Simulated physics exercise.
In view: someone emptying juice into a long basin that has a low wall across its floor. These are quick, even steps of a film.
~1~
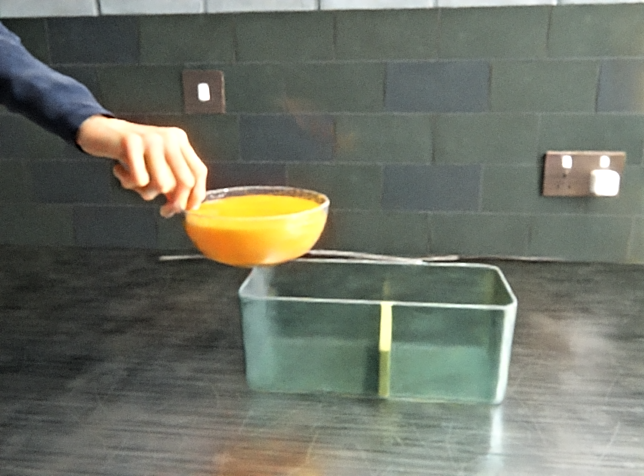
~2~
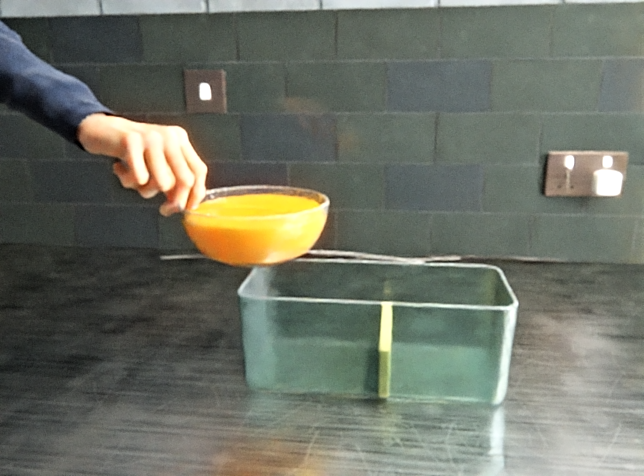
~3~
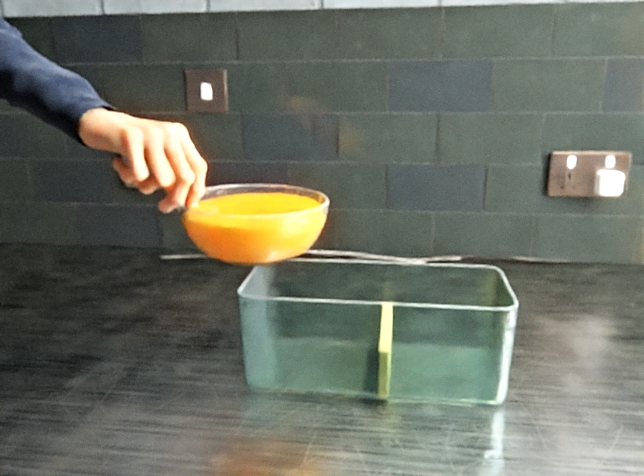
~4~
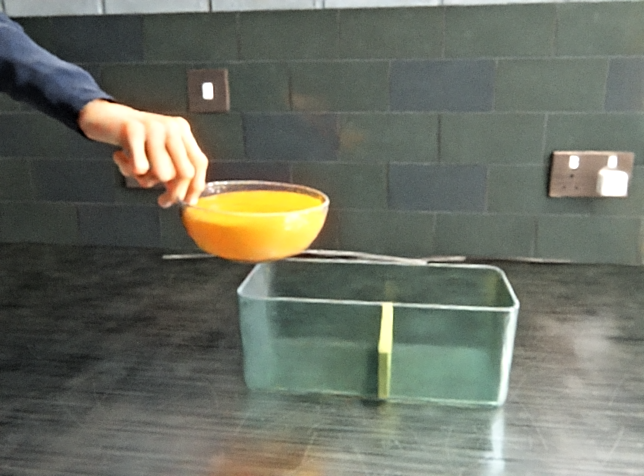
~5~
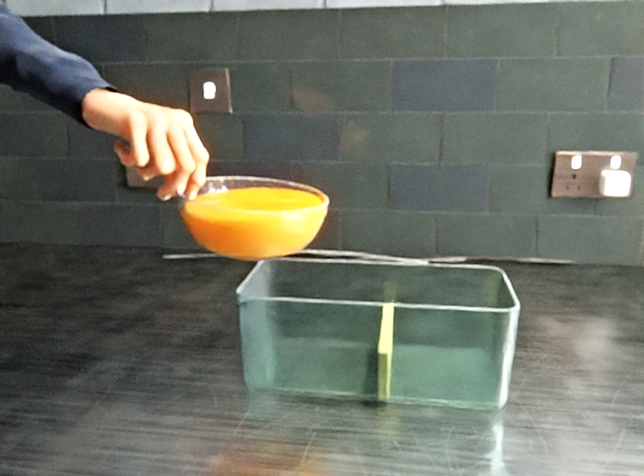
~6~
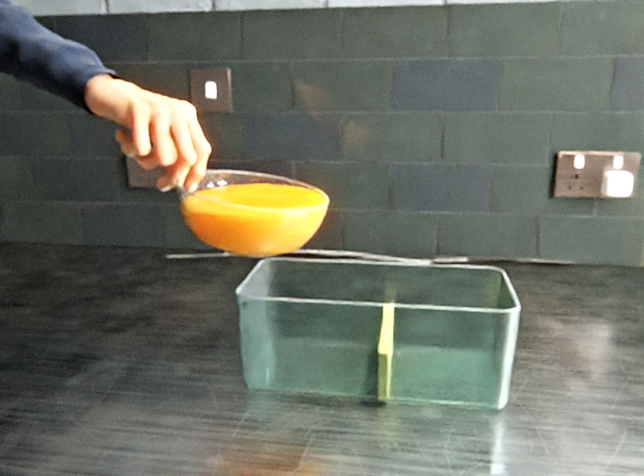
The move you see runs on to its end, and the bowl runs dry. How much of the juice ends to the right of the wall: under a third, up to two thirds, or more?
It comes to more than two thirds.
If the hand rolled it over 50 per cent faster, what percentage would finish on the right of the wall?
It comes to 80 per cent or so.
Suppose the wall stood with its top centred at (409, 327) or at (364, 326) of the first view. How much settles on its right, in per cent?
In turn 50 and 95 in a hundred.
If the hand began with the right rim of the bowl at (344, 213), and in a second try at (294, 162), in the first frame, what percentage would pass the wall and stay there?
Near 90 % and 60 %.
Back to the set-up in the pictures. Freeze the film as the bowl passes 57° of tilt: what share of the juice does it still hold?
Some 45 per cent.
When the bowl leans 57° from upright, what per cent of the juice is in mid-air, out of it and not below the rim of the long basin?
It comes to 35 per cent or so.
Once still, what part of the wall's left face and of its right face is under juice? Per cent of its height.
Some 10 per cent left and 80 right.
A moment on, the bowl is tipped part way and 43 per cent is still to pour, 8 is left of the wall and 14 right of it.
Next, the bowl is tipped on its side and 2 per cent is still to pour, 12 is left of the wall and 78 right of it.
Then the bowl is tipped right over and 0 per cent is still to pour, 15 is left of the wall and 84 right of it.
Later the bowl is tipped right over and 0 per cent is still to pour, 15 is left of the wall and 84 right of it.
Finally, 15 per cent lies left of the wall, 84 right of it and 1 outside.
